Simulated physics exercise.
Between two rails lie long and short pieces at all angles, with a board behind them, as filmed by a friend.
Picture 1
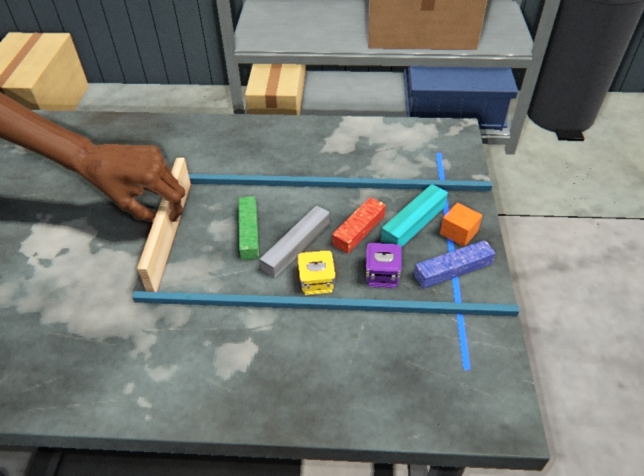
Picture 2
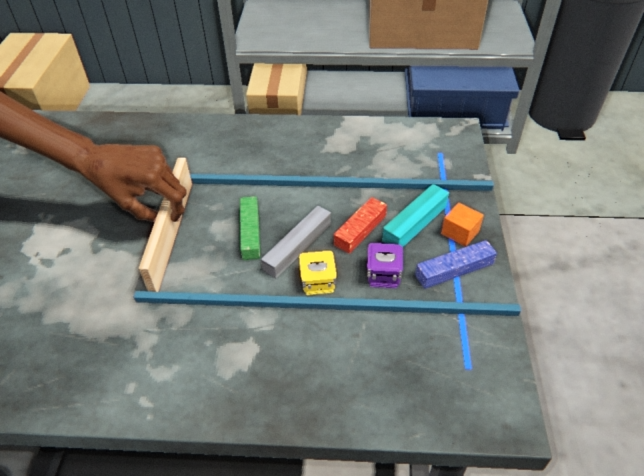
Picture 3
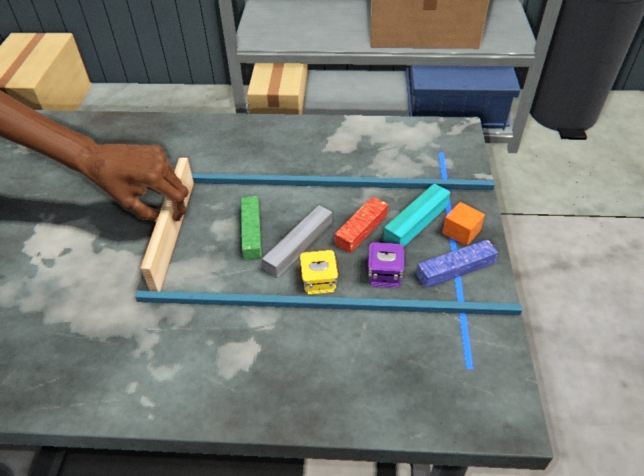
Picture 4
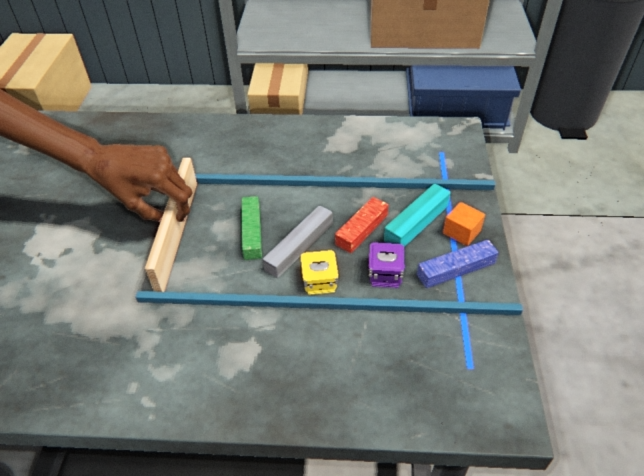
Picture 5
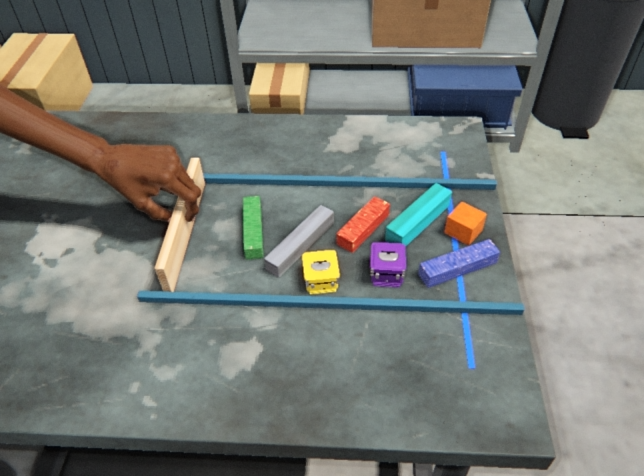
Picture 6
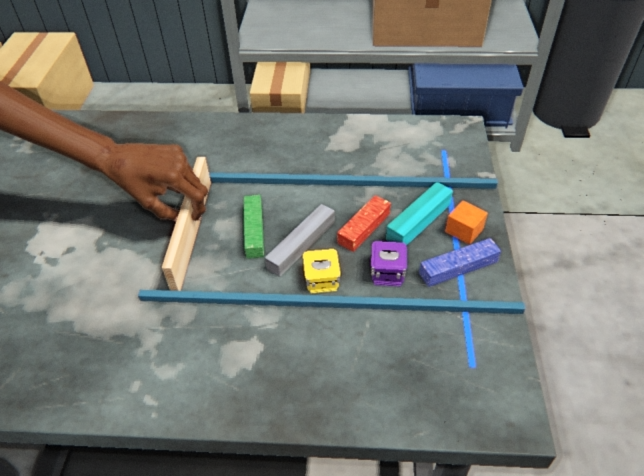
At the start, a hand holds a wooden board upright at the left end of two blue rails, with green, grey, red, turquoise, yellow, purple, blue and orange pieces lying to its right. The hand then slides the board slightly right toward the green piece, leaving a gap, while the pieces stay practically still.
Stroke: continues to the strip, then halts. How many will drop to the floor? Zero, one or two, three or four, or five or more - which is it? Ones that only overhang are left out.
The table loses three or four pieces.
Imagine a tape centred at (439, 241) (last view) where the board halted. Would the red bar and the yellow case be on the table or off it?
Result - red bar is still there, yellow case is still there.
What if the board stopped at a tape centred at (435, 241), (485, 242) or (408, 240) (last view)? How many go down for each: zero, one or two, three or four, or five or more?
Falls: Three or four; 5 or more; one or two.
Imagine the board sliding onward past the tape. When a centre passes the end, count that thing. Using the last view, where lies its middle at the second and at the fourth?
I'd put the first at about (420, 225) and the next at about (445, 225).
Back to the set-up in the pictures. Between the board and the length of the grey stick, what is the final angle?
I'd estimate about 0 degrees.
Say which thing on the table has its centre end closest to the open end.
That would be the yellow case.
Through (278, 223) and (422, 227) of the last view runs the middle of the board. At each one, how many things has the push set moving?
Counting first: 3, next 8.
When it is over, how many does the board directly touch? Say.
1 in contact.
Early on, none off yet; orange block at rest near (466, 223); blue bar at rest near (460, 262); turquoise stick at rest near (420, 215).
A while later, none off yet; orange block moving near (473, 222); blue bar travelled about its own width near (513, 257); turquoise stick travelled a little near (444, 216).
Finally, the number that fall off is three or four; lost, purple case, turquoise stick, blue bar and orange block.
